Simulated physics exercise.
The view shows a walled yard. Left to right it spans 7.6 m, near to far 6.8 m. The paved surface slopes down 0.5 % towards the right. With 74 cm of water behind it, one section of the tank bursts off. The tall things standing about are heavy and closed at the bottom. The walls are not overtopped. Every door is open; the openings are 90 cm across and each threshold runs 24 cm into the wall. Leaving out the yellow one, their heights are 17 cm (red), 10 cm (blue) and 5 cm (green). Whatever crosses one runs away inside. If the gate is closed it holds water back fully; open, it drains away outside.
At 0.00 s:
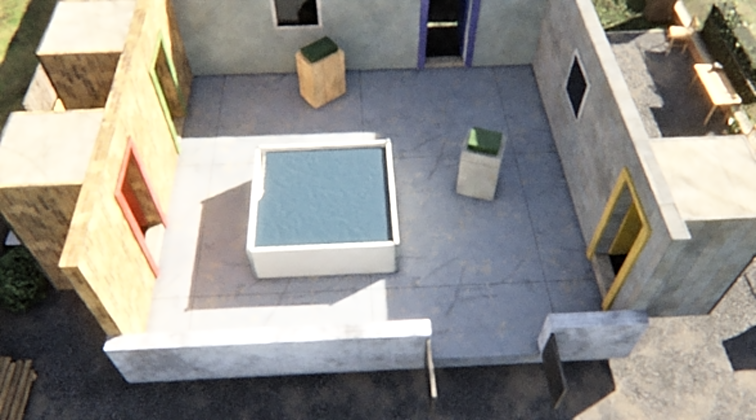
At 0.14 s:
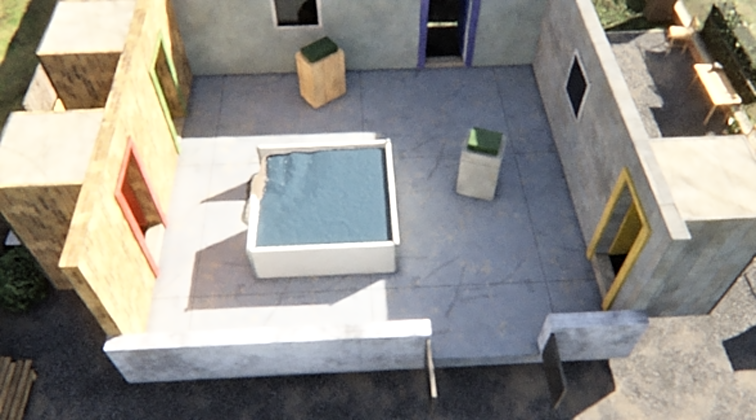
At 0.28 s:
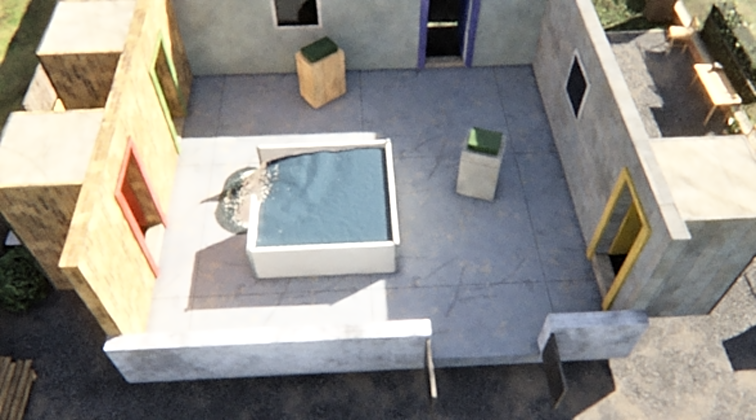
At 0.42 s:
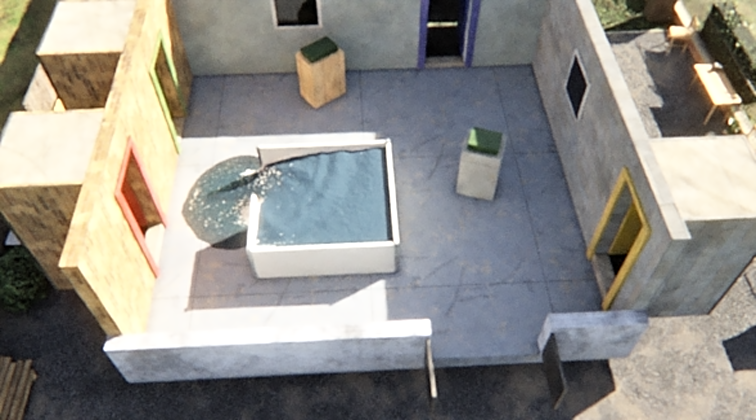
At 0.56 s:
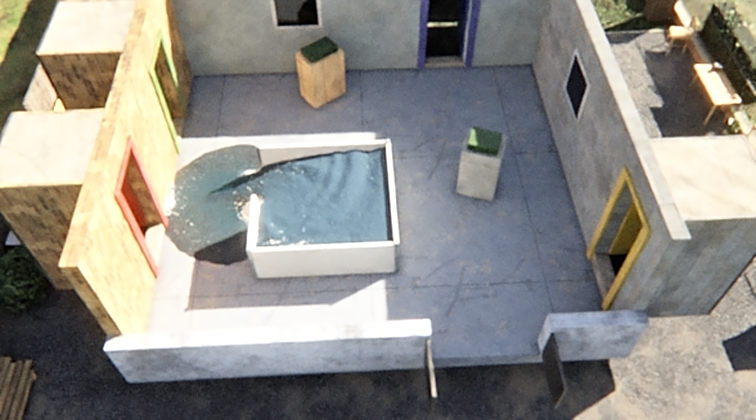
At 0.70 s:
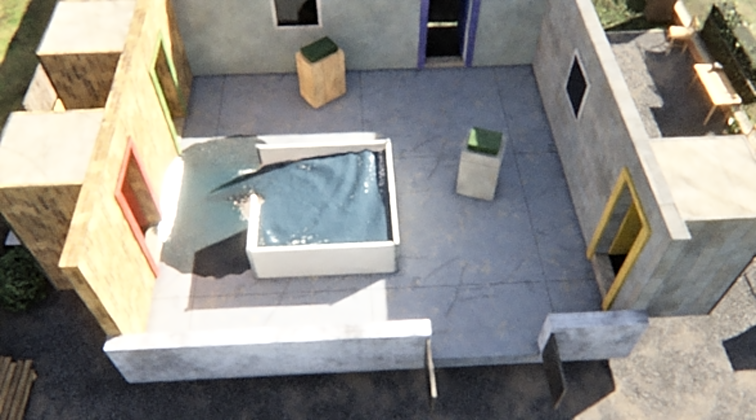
Walled paved yard with a raised square tank of water, its left side bursting open and water spreading leftward to the red door.
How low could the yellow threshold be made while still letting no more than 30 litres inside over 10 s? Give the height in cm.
Close to 8 cm is just enough.
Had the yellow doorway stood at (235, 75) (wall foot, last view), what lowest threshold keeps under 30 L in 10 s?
Roughly 22 cm.
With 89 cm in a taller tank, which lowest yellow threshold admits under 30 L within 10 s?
Then roughly 10.5 cm.
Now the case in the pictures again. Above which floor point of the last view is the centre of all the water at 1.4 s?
Near (290, 212).
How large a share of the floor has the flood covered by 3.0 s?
About 30 per cent.
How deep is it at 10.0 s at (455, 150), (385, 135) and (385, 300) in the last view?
In that order: 3, 4 and 5 cm.
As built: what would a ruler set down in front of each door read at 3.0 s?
In cm: Red 21, yellow 0, blue 0, green 14.
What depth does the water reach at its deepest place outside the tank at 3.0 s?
About 34 cm.
After 1.4 s water covers 15 % of the floor, deepest (47 cm) near (171, 199); it has not reached the yellow door.
After 3.0 s water covers 30 % of the floor, deepest (34 cm) near (209, 78); it has not reached the yellow door.
After 10.0 s water covers 95 % of the floor, deepest (14 cm) near (307, 92); 10 cm at the yellow door, 0 litres in over its 22 cm threshold.
At the yellow door as built, the water arrived by 5.7 s and peaked near 14 cm at 6.2 s.
With a threshold of 6.5 cm, 54 litres would have come in within the 10 s; with 9 cm, 20 litres. So under 30 litres takes about 8 cm.
